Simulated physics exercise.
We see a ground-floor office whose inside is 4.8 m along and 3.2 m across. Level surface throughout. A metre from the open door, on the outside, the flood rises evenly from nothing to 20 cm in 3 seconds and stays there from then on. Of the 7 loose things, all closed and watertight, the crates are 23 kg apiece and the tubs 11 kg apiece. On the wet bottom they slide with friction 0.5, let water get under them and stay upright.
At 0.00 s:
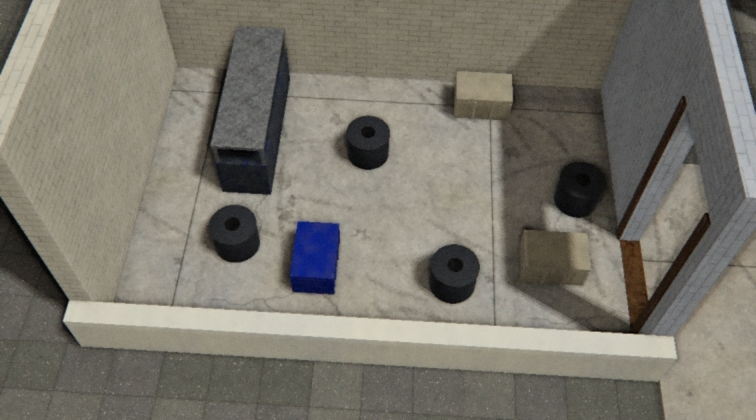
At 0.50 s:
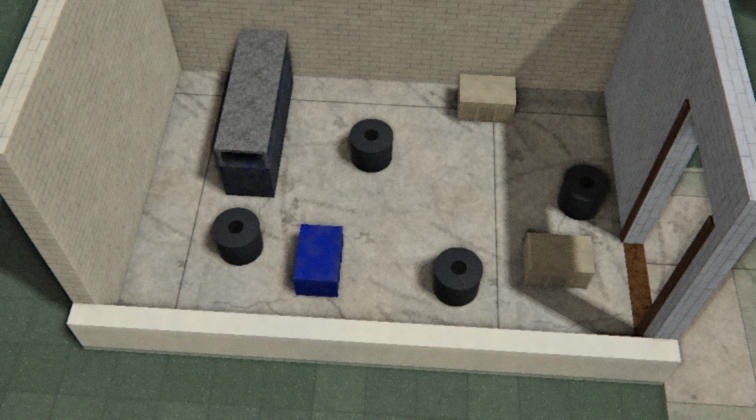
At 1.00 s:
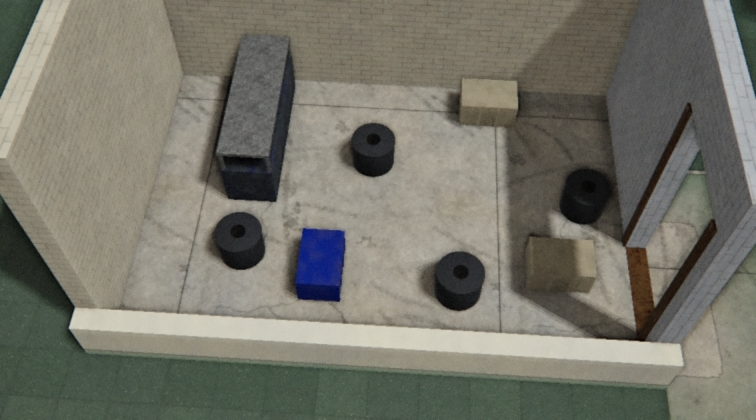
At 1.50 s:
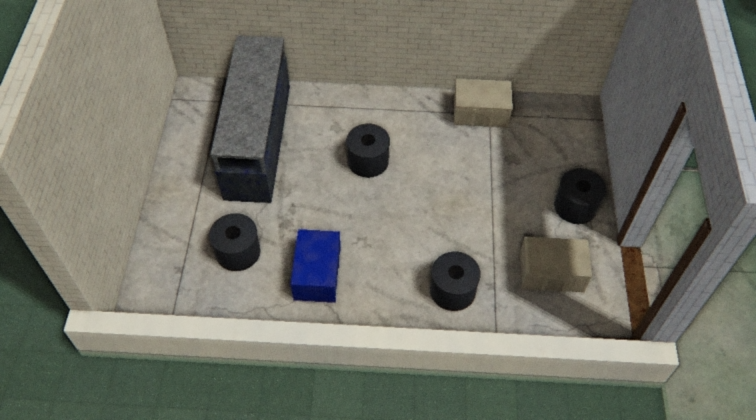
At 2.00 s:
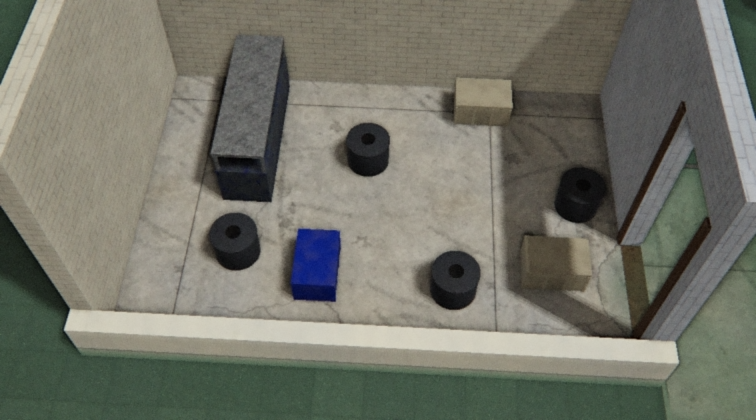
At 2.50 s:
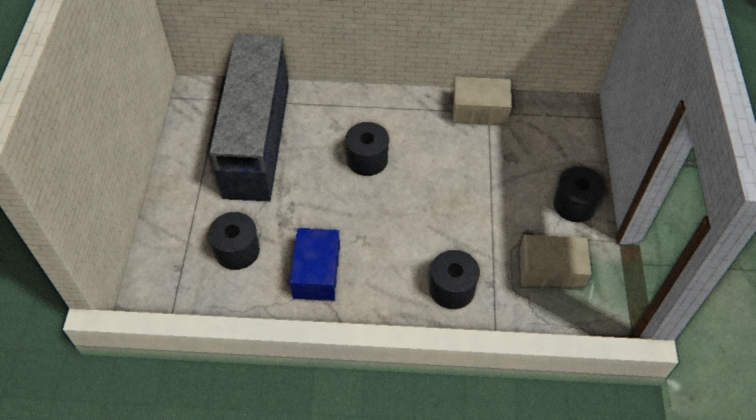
Greenish water spreads over the grey paving around a roofless, pale-walled room, seen from high above its low front wall. On the marbled floor stand a long grey-topped cabinet at back left, a blue crate near the front, four dark tubs and two tan crates towards the right. The water then covers the brown doorway sill and creeps inside by the nearer tan crate, nothing shifting, while the camera wavers slightly.
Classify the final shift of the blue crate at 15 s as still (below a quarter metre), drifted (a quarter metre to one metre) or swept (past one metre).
Swept.
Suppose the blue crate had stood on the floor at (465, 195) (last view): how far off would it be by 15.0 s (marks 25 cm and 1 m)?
So it hardly goes anywhere.
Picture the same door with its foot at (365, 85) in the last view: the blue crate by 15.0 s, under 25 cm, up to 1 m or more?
By then the blue crate has been carried a long way.
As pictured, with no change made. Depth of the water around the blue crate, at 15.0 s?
About 18 cm.
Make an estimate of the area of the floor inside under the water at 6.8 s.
Wet: Near 12.0 m2.
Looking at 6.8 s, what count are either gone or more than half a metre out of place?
The number by then is 1.
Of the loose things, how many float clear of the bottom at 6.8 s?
The number is 0.
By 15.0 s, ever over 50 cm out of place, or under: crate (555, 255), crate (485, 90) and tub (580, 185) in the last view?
Result, in order: Bigger / not bigger / not bigger.
After 3.5 s the blue crate is near (315, 256), 0.0 m from its start, aground; 0 afloat.
After 6.8 s the blue crate is near (315, 256), 0.0 m from its start, aground; 0 afloat.
After 11.0 s the blue crate is near (214, 259), 0.9 m from its start, aground; 2 afloat.
After 15.0 s the blue crate is near (182, 166), 1.7 m from its start, afloat; 6 afloat.
